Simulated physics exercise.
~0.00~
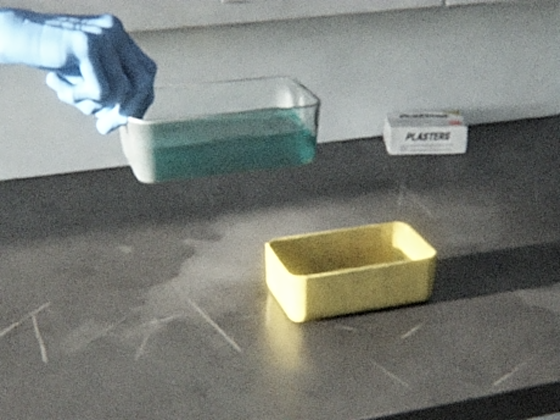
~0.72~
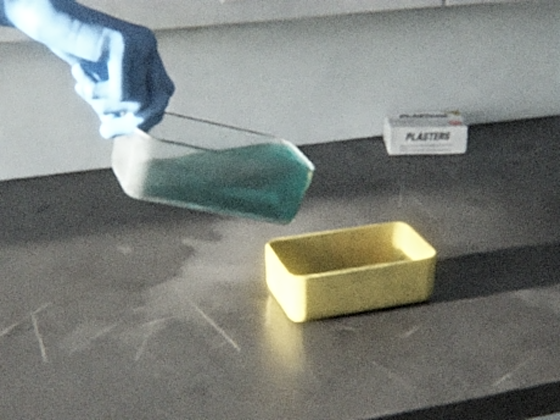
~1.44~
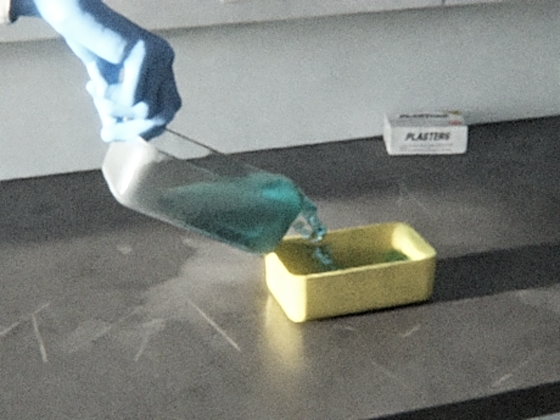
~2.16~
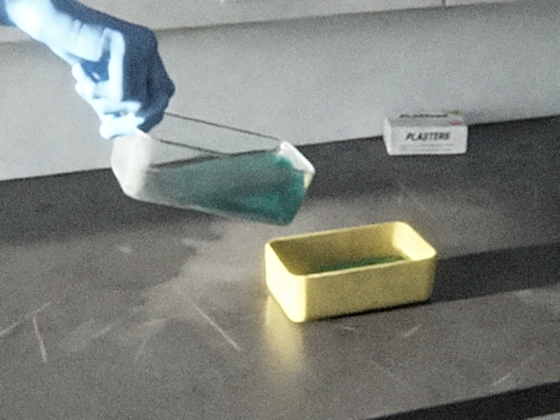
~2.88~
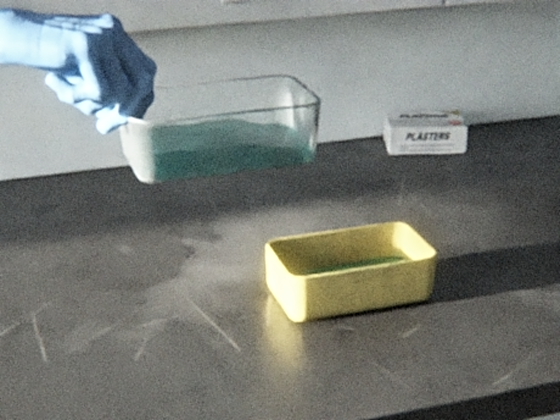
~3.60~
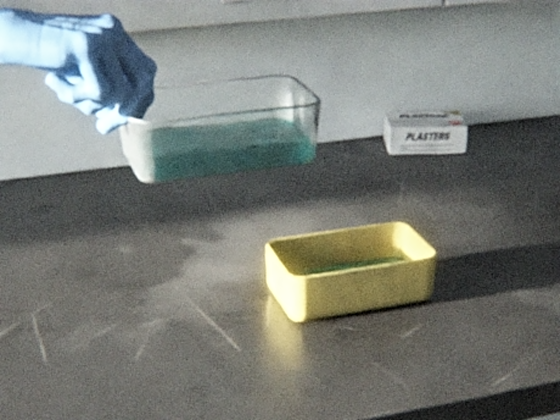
On a dark, scratched worktop near a small box of plasters, a gloved hand tipped a clear container to the right, pouring some blue-green liquid into a yellow tub, then levelled it again, leaving liquid in both.
